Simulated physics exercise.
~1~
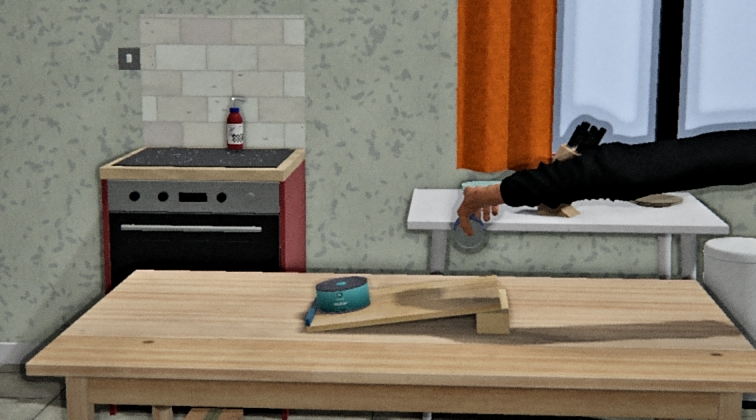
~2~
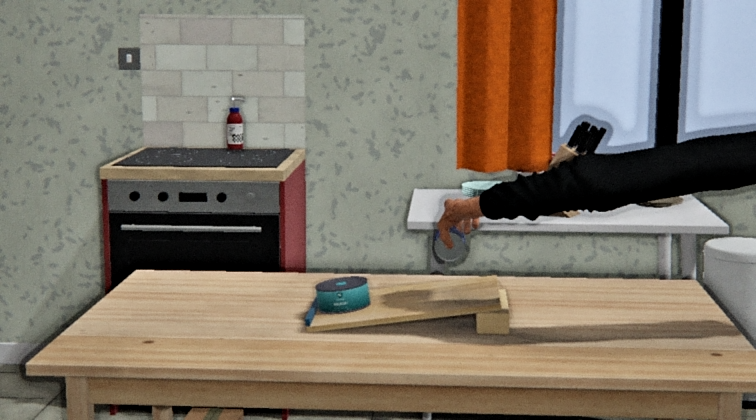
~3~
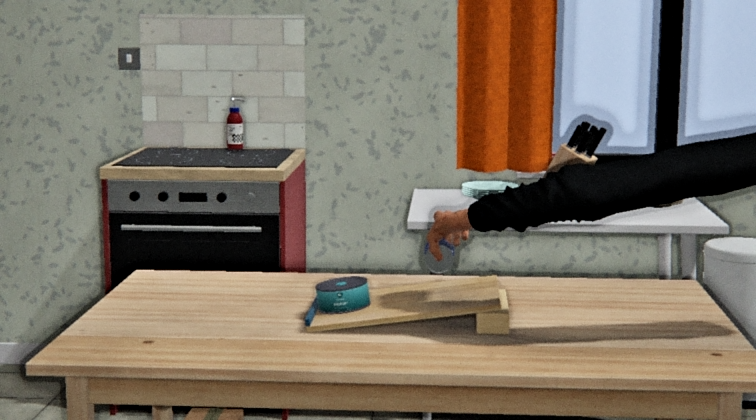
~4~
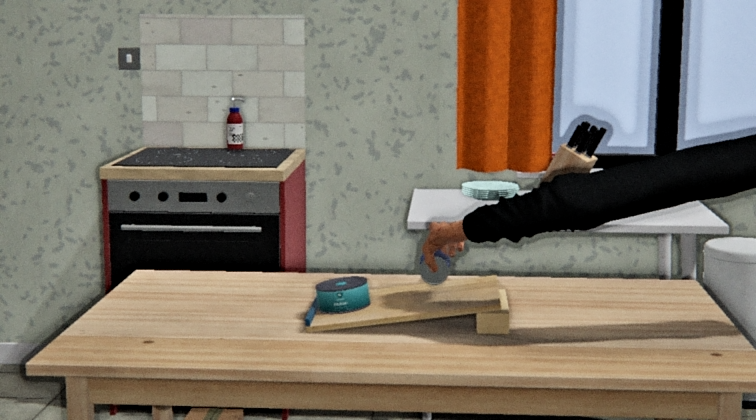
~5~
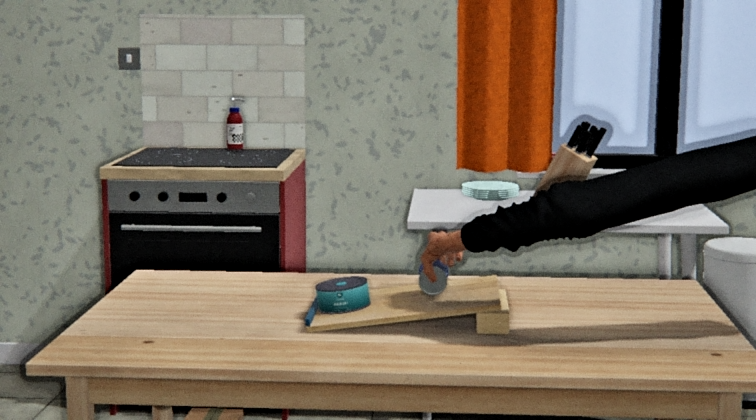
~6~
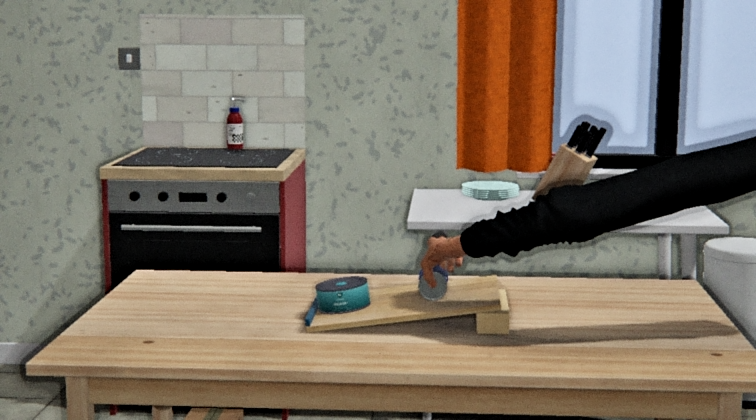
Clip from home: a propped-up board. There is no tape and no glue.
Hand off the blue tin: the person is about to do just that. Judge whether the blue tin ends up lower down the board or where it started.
It ends up lower down.
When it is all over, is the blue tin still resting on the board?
In the end it stays aboard.
Then, 0.50 s past the last view, blue tin displaced about its own width near (407, 285).
Then, 0.70 s past the last view, blue tin displaced well along near (382, 288).
Finally, moved from the start, blue tin; turquoise tub still in place. Final places as the last picture's camera would see them, blue tin near (382, 288). The blue tin slides or rolls down.
